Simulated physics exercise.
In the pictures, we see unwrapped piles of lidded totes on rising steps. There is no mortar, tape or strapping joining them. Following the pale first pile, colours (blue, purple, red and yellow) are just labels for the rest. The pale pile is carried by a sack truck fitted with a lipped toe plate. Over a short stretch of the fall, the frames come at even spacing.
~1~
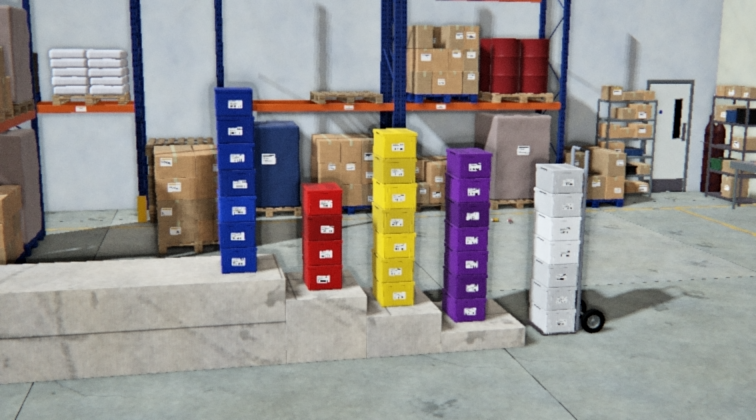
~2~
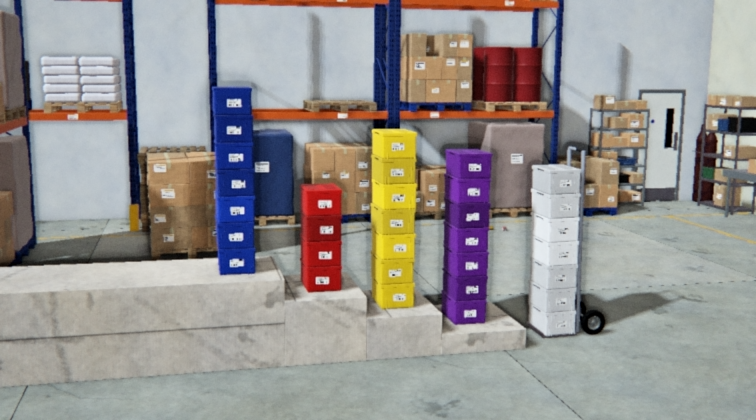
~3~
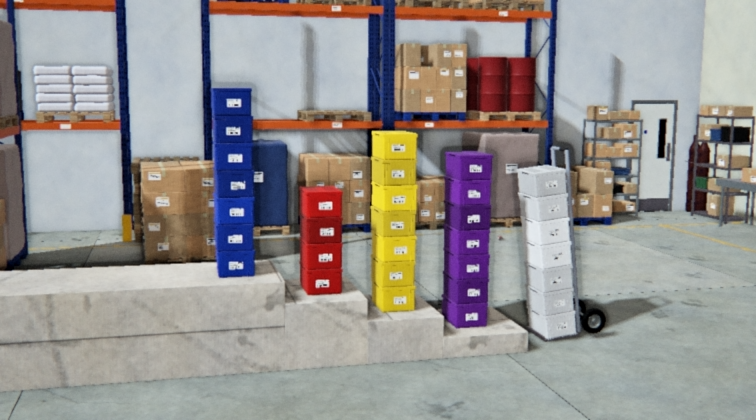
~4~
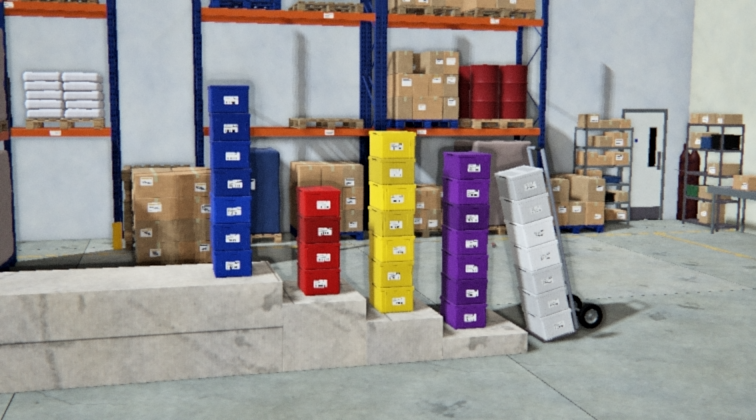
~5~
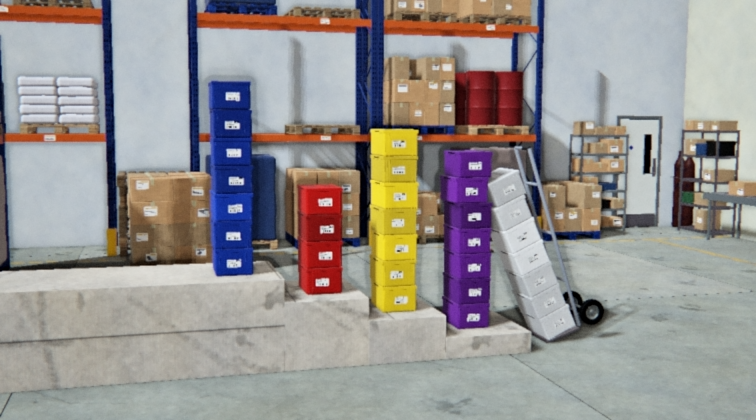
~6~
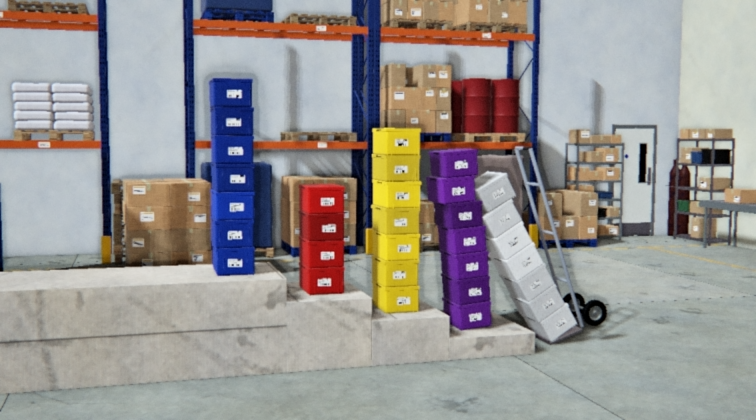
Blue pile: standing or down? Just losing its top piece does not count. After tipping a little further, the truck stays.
Down.
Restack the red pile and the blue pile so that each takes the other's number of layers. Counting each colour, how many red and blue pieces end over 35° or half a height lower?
Red 7, blue 4.
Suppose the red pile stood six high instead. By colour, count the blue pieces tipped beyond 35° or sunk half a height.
Looks like blue ends up with 7 down.
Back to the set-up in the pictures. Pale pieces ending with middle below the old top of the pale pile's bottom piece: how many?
Tally at the end: 1.
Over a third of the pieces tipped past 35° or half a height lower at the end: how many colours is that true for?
I make the toll 4.
Just after the last frame, 7 of the pale pile down; none of the 7 blue totes down (0 of 25 in all colours); top blue tote unmoved; top purple tote tilted a little.
A moment on, 7 of the pale pile down; none of the 7 blue totes down (0 of 25 in all colours); top blue tote unmoved; top purple tote tilted clearly, half its height lower.
Further on, 7 of the pale pile down; none of the 7 blue totes down (13 of 25 in all colours); top blue tote tilted barely; top purple tote tilted well over, about its own height lower.
Then, 7 of the pale pile down; 7 of the 7 blue totes down (23 of 25 in all colours); top blue tote tilted steeply, some three heights lower; top yellow tote tilted steeply, some three heights lower.
When it is over, 7 of the pale pile down; 7 of the 7 blue totes down (23 of 25 in all colours); top blue tote on its side; top yellow tote tilted well over, some three heights lower. In pixels of the last frame, middles, top yellow tote near (198, 228).
